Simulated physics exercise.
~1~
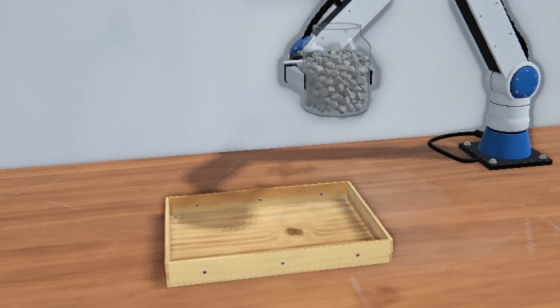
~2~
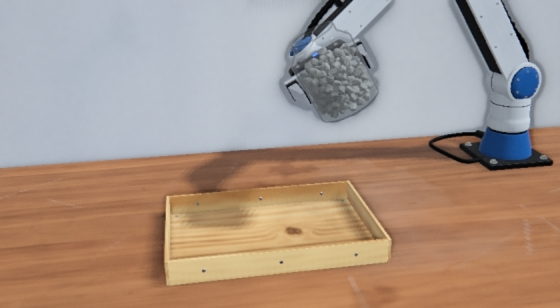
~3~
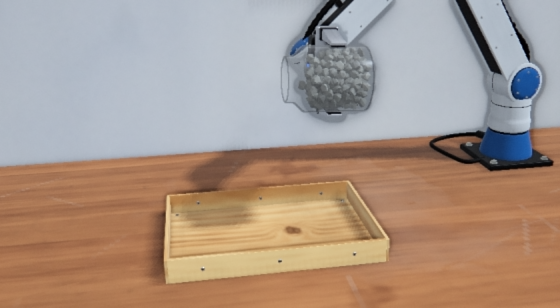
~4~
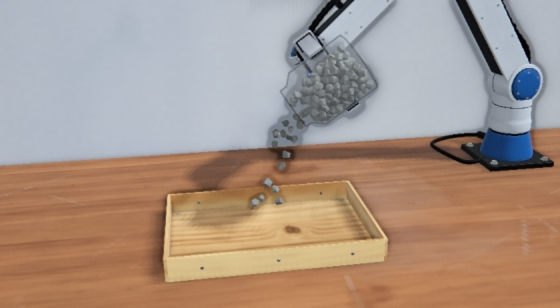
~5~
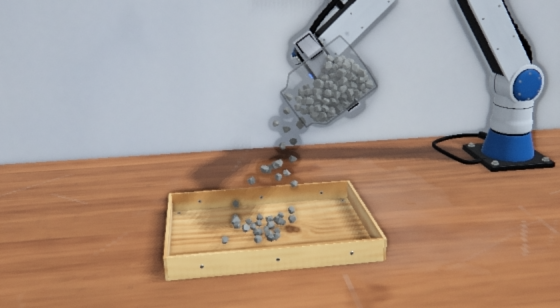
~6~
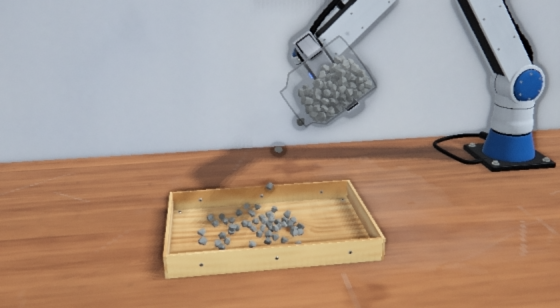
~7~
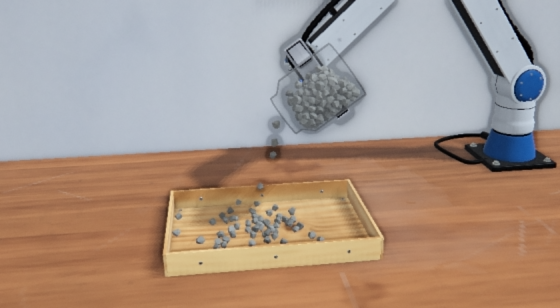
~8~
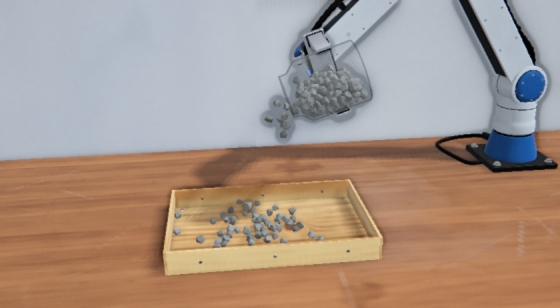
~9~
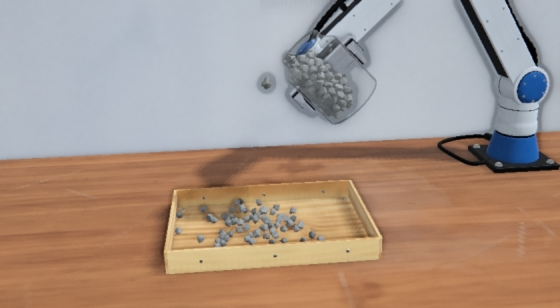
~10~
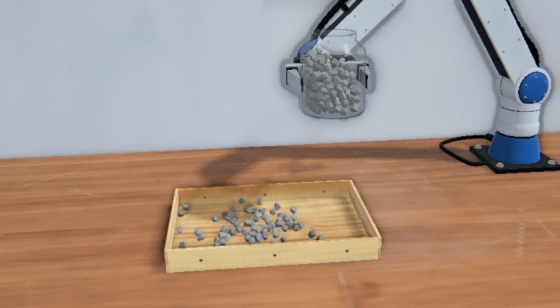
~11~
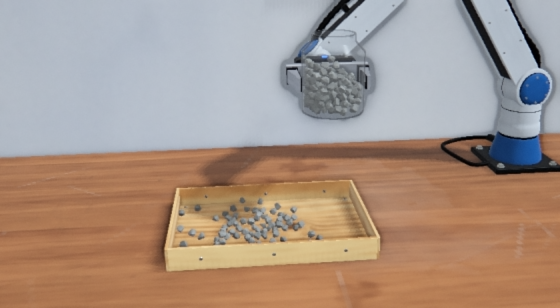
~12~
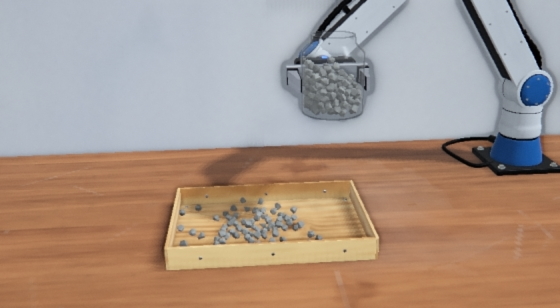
A clear jar packed with small grey pebbles hangs in the grip of a white and blue robot arm, above a wooden table against a pale wall. Seen from slightly above, a shallow, empty tray of light wood sits below it, left of the arm's base. The arm tips the jar leftward until its mouth points down, and pebbles tumble out in a burst, scattering across the tray. The flow thins to a few stragglers, then the arm turns the jar upright again. It ends still holding many pebbles, while a loose scatter rests in the tray.
